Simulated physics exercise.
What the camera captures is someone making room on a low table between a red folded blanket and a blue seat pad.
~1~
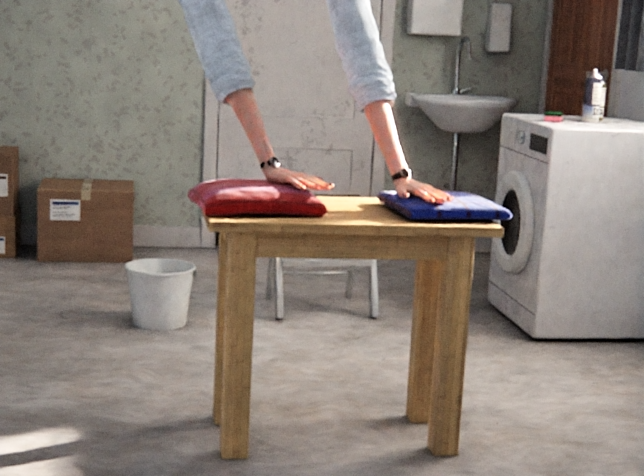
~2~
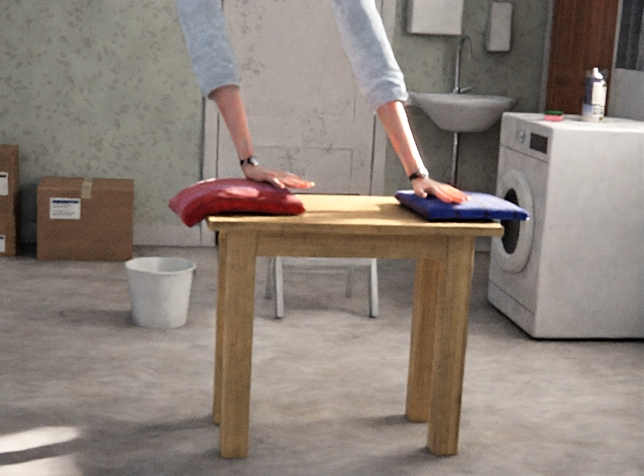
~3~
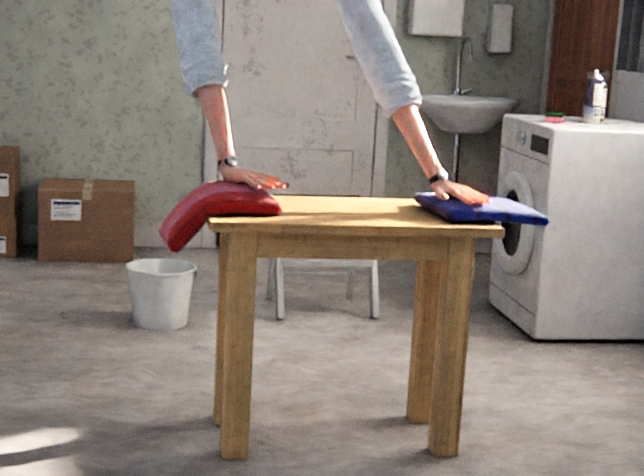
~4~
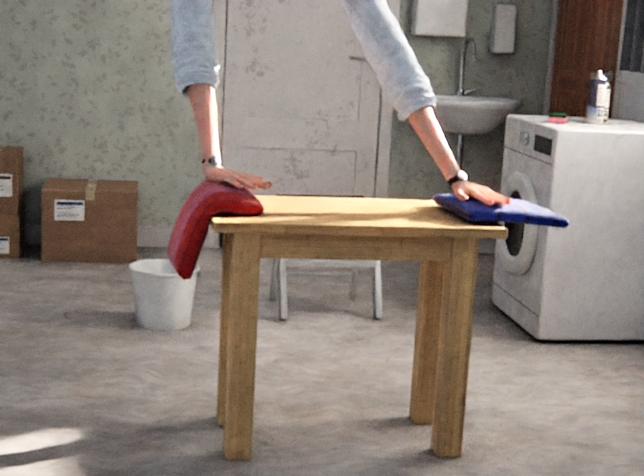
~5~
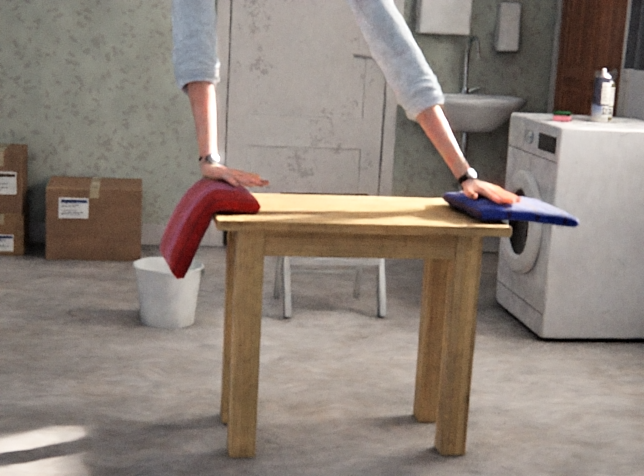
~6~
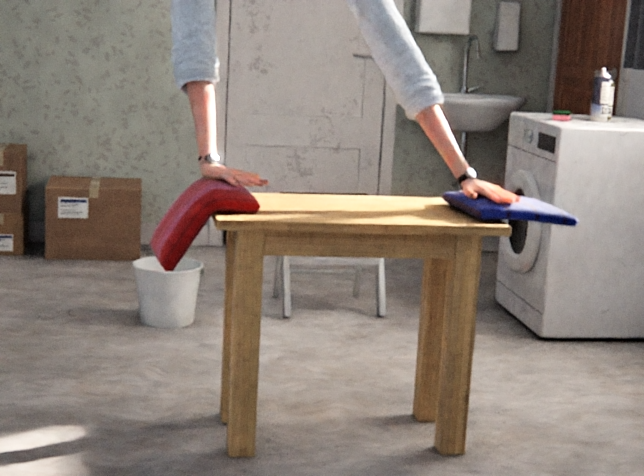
Two hands pushing a red folded blanket and a blue seat pad apart across a wooden table, the blanket bending over the left edge.
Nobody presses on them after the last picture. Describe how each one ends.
The red folded blanket does not stay. The blue seat pad does not stay.
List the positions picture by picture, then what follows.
In the first picture, folded blanket tip (204, 207); seat pad tip (499, 211).
In the second picture, folded blanket tip (183, 216); seat pad tip (515, 212).
In the third picture, folded blanket tip (170, 245); seat pad tip (535, 217).
In the fourth picture, folded blanket tip (181, 271); seat pad tip (555, 219).
In the fifth picture, folded blanket tip (175, 269); seat pad tip (564, 218).
In the sixth picture, folded blanket tip (164, 262), well over half past the edge; seat pad tip (564, 217), well over half past the edge.
Then, 0.40 s after the last picture, folded blanket falling near (189, 271); seat pad falling near (507, 297).
Then, 0.68 s after the last picture, folded blanket on the floor near (171, 427); seat pad on the floor near (510, 419).
At rest, folded blanket on the floor near (153, 429); seat pad on the floor near (509, 426). The red folded blanket tips over and falls and the blue seat pad goes down.
